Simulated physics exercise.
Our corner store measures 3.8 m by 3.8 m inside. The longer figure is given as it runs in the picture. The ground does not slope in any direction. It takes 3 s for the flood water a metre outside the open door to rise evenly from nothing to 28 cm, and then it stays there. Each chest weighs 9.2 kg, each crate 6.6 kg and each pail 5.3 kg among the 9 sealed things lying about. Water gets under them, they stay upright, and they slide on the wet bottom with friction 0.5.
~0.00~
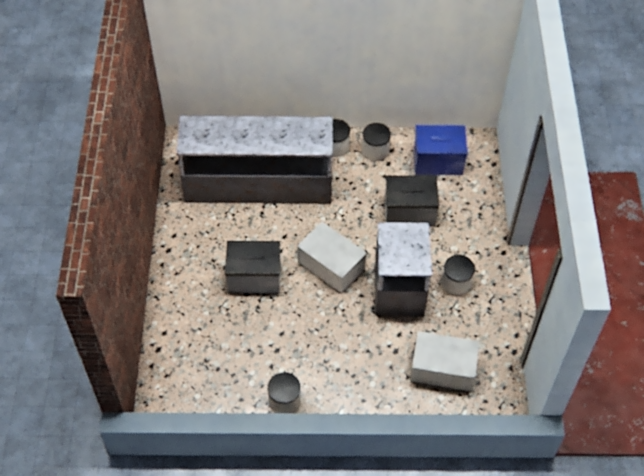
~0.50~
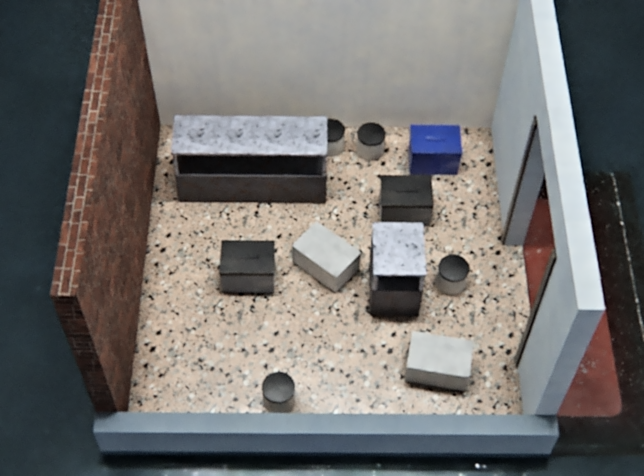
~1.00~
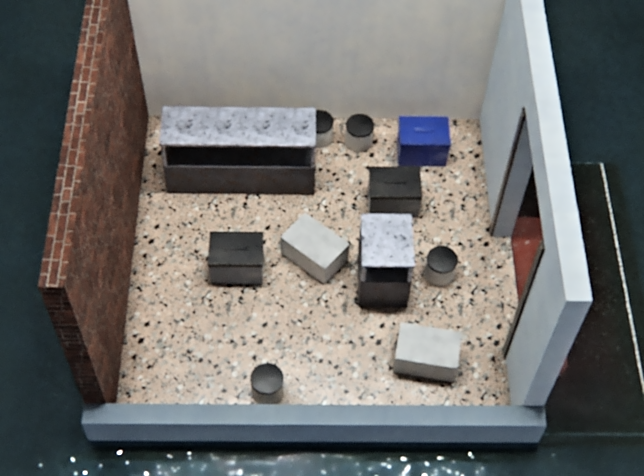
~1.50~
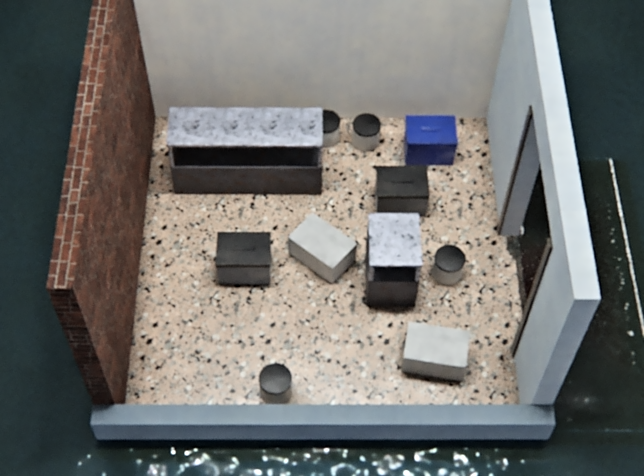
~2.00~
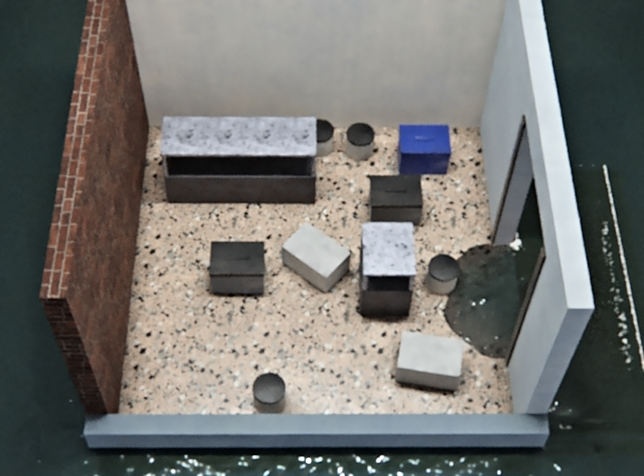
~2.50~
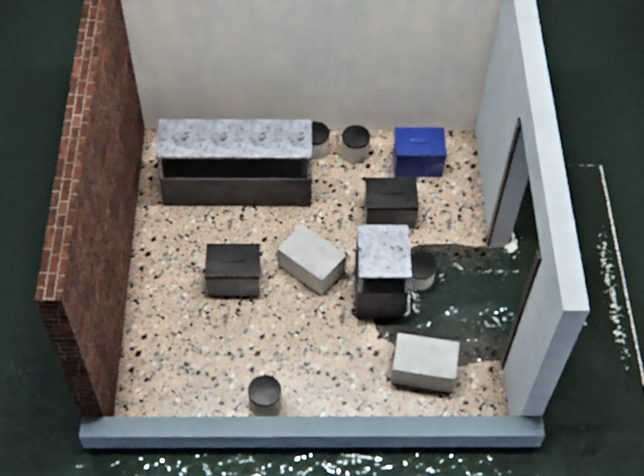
Dark water spreads over the ground around a small open-topped room with a brick left wall, covering the red patch outside the doorway on the right. It then enters through the doorway and spreads left across the speckled floor, reaching the nearby drum and marble-topped counter, while the blue chest stays dry.
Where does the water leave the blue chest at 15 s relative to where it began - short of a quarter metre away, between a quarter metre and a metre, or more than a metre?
It will likely make a small trip.
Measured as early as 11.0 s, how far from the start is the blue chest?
About 30 cm by then.
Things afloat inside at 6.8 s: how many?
Tally: 7 of them.
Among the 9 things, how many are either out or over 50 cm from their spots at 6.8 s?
Answer: 5.
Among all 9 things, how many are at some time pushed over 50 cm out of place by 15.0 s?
The count comes to 9.
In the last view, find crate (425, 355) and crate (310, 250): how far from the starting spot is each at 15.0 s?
Shifts: 40 cm / 60 cm.
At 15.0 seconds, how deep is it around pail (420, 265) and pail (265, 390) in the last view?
Depth approx. 26 cm / 18 cm.
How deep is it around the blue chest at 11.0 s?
I'd put it at about 15 cm.
After 3.5 s the blue chest is near (421, 140), 0.0 m from its start, aground; 1 afloat.
After 6.8 s the blue chest is near (465, 171), 0.6 m from its start, afloat; 7 afloat.
After 11.0 s the blue chest is near (418, 156), 0.3 m from its start, afloat; 9 afloat.
After 15.0 s the blue chest is near (470, 159), 0.6 m from its start, afloat; 9 afloat.
